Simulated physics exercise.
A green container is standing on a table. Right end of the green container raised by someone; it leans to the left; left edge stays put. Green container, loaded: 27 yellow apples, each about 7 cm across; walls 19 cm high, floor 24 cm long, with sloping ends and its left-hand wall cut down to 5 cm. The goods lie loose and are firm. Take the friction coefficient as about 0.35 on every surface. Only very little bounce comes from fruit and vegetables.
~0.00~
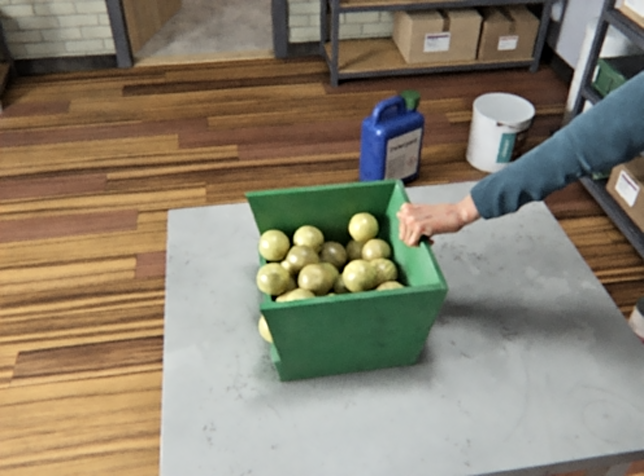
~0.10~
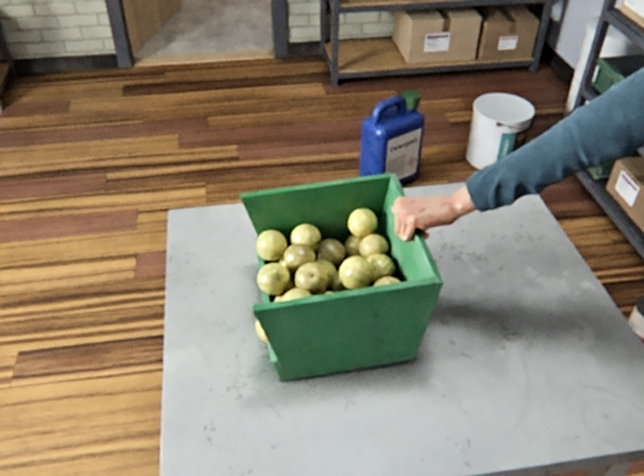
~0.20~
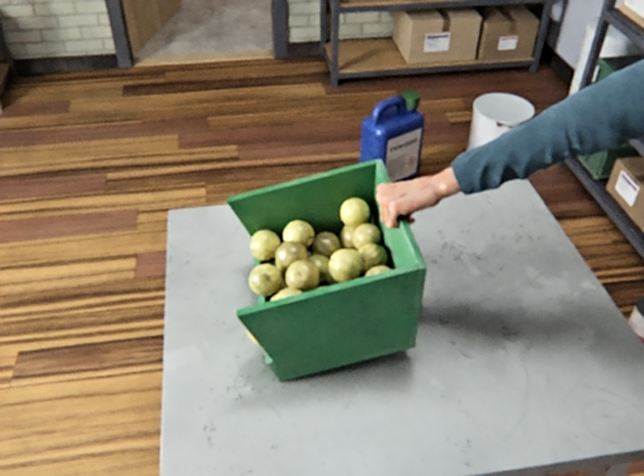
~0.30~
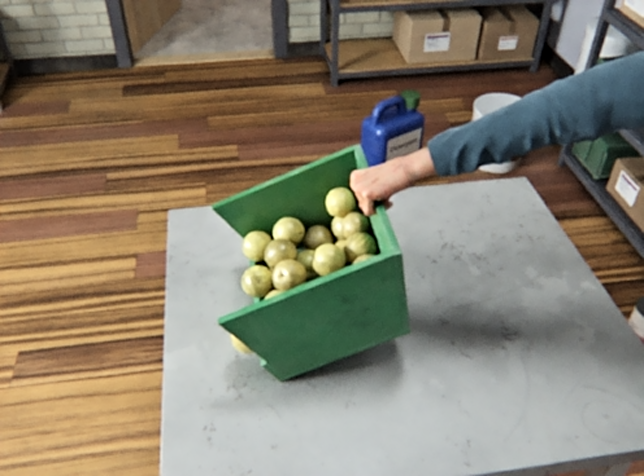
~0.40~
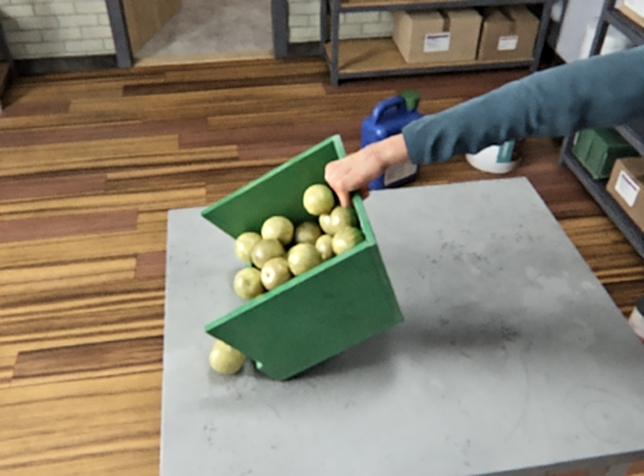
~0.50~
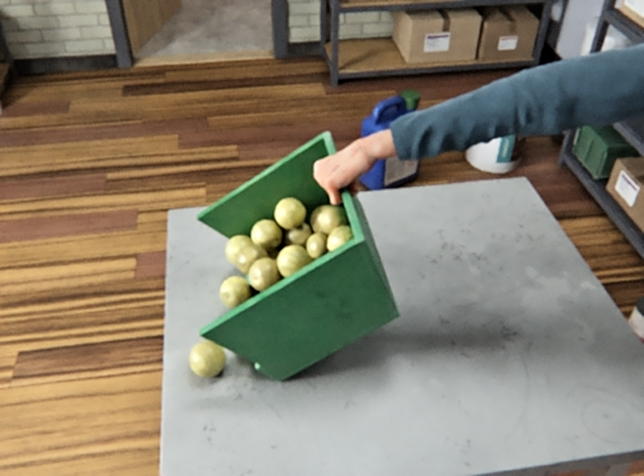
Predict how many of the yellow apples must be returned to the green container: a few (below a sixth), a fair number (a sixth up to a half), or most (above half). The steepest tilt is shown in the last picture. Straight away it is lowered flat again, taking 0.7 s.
A fair number.
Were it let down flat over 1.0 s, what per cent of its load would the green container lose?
That green container would end up losing 30 percent.
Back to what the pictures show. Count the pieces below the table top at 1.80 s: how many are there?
I'd estimate some 4 at that moment.
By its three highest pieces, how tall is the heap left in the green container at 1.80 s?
Height: Roughly 9 cm.
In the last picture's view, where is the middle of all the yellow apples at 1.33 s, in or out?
Near (316, 299) in pixels.
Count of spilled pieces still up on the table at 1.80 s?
Tally: Some 4.
After 0.71 s, tilt 26°; 5 of 27 out of the green container.
After 0.97 s, tilt 8°; 7 of 27 out of the green container.
After 1.33 s, tilt 0°; 8 of 27 out of the green container.
Final count (at 1.80 s), 8 of 27 out of the green container. Asked share, 8 of 27, 30 per cent.
